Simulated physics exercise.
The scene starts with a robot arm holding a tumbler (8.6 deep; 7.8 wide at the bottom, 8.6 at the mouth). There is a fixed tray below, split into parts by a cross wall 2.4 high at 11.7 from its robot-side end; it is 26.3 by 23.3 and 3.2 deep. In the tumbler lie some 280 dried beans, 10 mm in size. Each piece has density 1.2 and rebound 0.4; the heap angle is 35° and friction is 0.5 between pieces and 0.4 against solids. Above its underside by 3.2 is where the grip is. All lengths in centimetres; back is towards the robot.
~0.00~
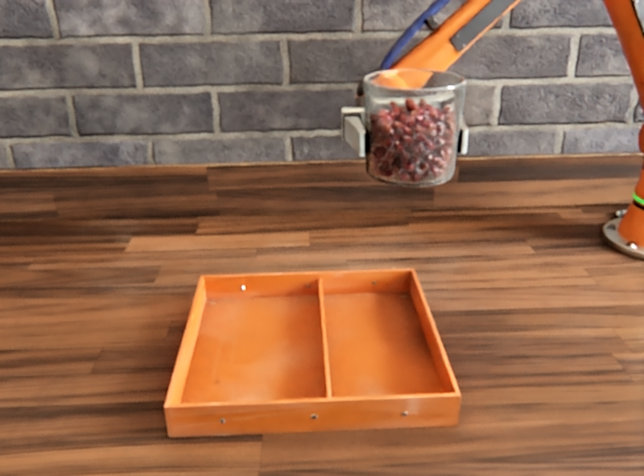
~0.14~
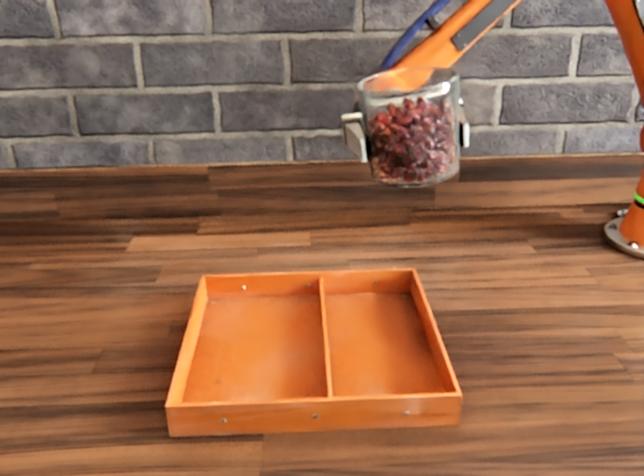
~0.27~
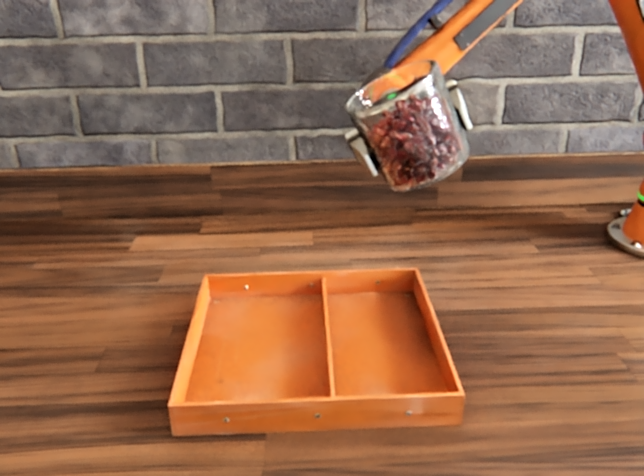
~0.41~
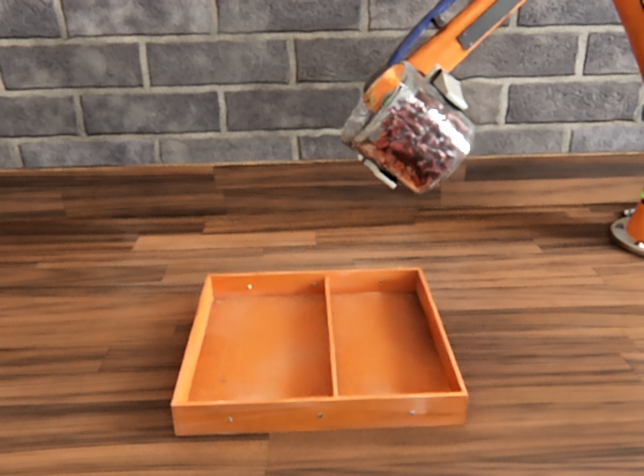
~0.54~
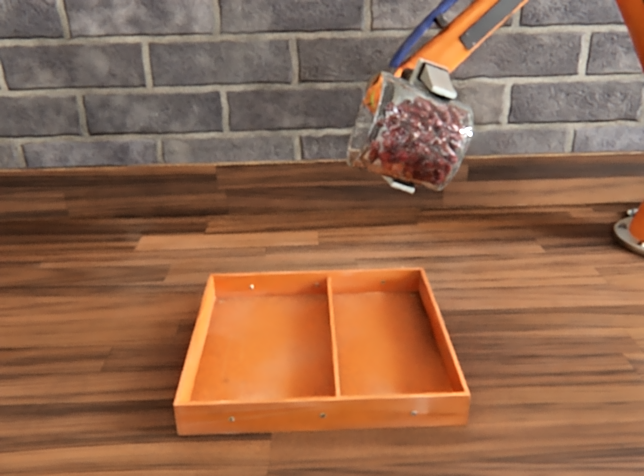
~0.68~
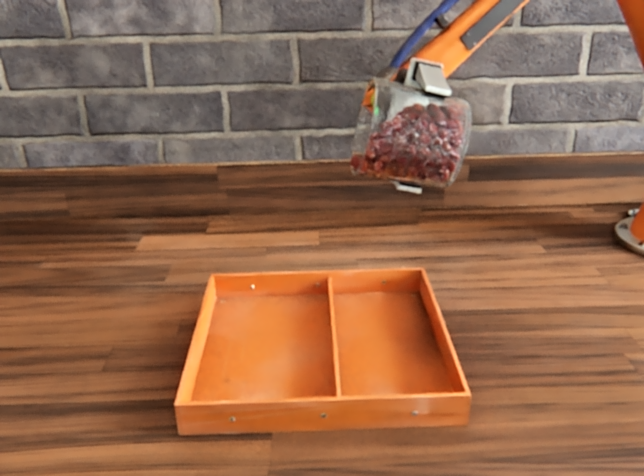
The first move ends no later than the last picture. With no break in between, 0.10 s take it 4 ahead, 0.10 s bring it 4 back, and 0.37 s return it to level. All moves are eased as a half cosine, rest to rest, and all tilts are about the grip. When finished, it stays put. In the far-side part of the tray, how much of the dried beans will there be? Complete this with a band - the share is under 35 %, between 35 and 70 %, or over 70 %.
The share is between 35 and 70 %.
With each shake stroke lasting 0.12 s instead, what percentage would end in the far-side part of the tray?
Then about 30 per cent.
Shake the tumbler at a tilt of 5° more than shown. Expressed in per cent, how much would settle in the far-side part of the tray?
Roughly 60 percent then.
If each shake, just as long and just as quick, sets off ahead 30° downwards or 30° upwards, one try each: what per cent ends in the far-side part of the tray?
First try about 20 %, second try about 70 %.
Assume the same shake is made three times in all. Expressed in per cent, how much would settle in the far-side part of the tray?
I'd expect something close to 70 per cent.
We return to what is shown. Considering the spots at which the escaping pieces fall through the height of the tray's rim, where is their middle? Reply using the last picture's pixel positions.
Check roughly (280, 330) in the last picture.
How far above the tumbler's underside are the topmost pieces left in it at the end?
I'd put it at close to 5.0 centimetres.
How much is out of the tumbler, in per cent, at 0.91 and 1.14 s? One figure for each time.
Around 35 % and around 50 %.
After 0.91 s, tilted 76° forward, highest piece 26 above the table; 182 in the tumbler, 97 in flight or on a rim.
After 1.14 s, tilted 17° forward, highest piece 28 above the table; 143 in the tumbler, 120 in the far-side part, 8 in the robot-side part, 1 on the table or floor, 7 in flight or on a rim.
After 1.45 s, level, highest piece 26 above the table; 143 in the tumbler, 125 in the far-side part, 8 in the robot-side part, 3 on the table or floor.
After 2.50 s, level, highest piece 26 above the table; 143 in the tumbler, 125 in the far-side part, 8 in the robot-side part, 3 on the table or floor.
In the end, 143 in the tumbler, 125 in the far-side part, 8 in the robot-side part, 3 on the table or floor. That is 45 % in the far-side part of the tray.
